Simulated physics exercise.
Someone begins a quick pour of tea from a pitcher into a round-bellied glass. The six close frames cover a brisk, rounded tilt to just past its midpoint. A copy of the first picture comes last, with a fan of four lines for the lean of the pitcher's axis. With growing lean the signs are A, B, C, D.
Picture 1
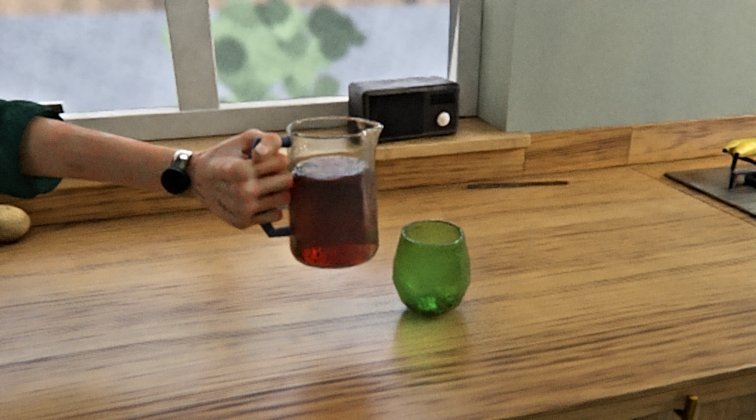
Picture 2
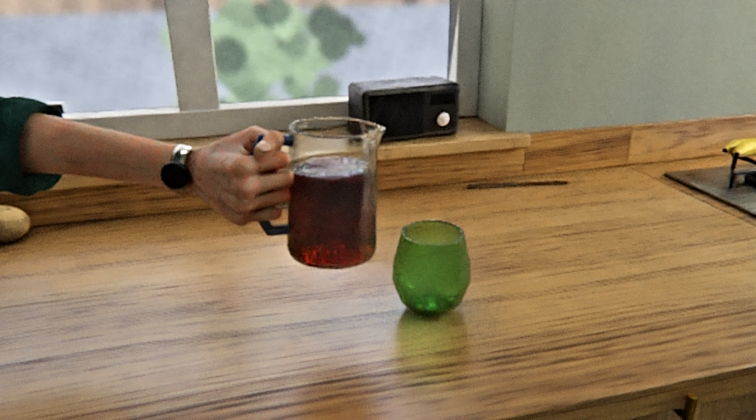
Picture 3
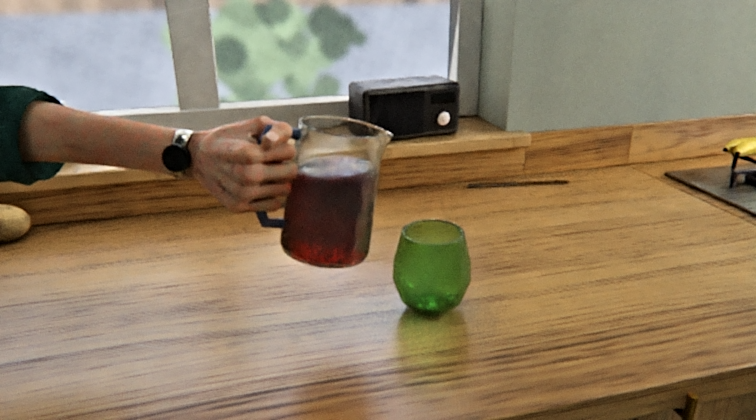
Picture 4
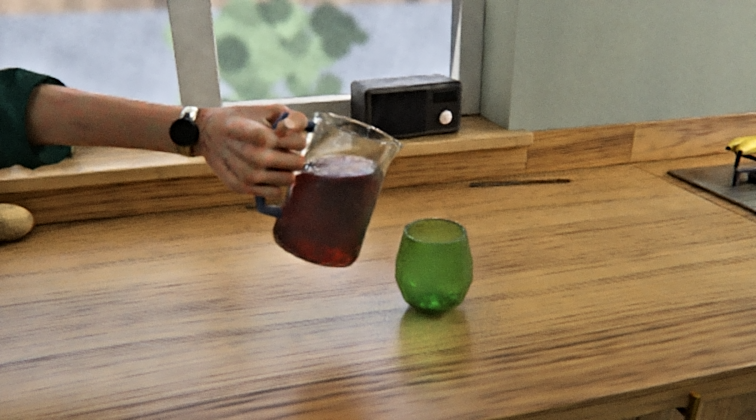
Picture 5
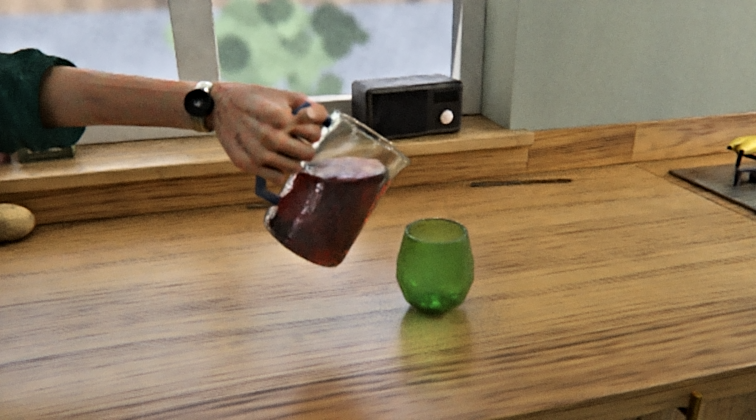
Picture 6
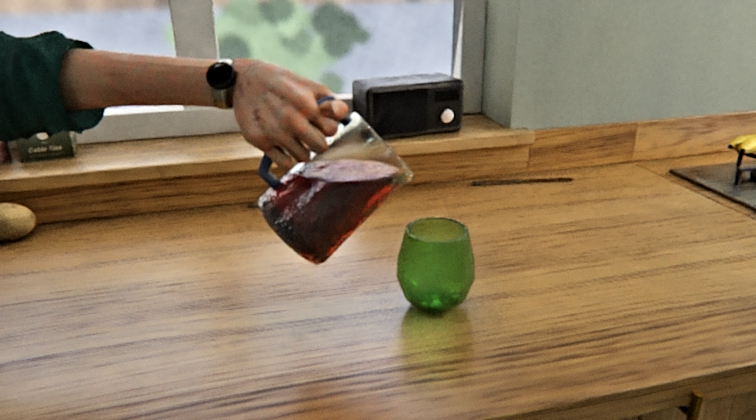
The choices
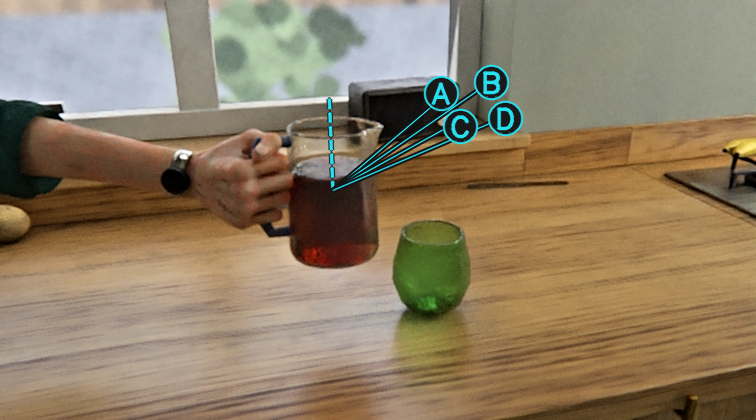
A hand wearing a watch holding a glass pitcher of dark red tea, then tilting it rightward beside a green round-bellied glass.
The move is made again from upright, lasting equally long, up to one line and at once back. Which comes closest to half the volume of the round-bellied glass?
Line D.
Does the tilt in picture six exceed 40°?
Yes, it does.
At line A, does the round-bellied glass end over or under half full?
Under.
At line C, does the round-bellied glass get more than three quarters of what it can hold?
No.
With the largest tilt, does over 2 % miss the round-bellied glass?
No, it does not.
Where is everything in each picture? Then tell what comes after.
Upright, lip at (380, 126); rim of the round-bellied glass round (432, 232); nothing has left yet, in the first frame.
Tipped about 3°, lip at (383, 128); nothing has left yet, in the second frame.
Tipped about 10°, lip at (390, 134); nothing has left yet, in the third frame.
Tipped about 21°, lip at (401, 144); nothing has left yet, in the fourth frame.
Tipped about 35°, lip at (409, 160); nothing has left yet, in the fifth frame.
Tipped about 49°, lip at (412, 177); nothing has left yet, in the sixth frame.
On the marked copy, A at (430, 107); B at (476, 91); C at (442, 129); D at (489, 123).
Choosing A, the round-bellied glass ends with about 9 % of what it can hold.
Choosing B, the round-bellied glass ends with about 18 % of what it can hold.
Choosing C, the round-bellied glass ends with about 31 % of what it can hold.
Choosing D, the round-bellied glass ends with about 48 % of what it can hold.
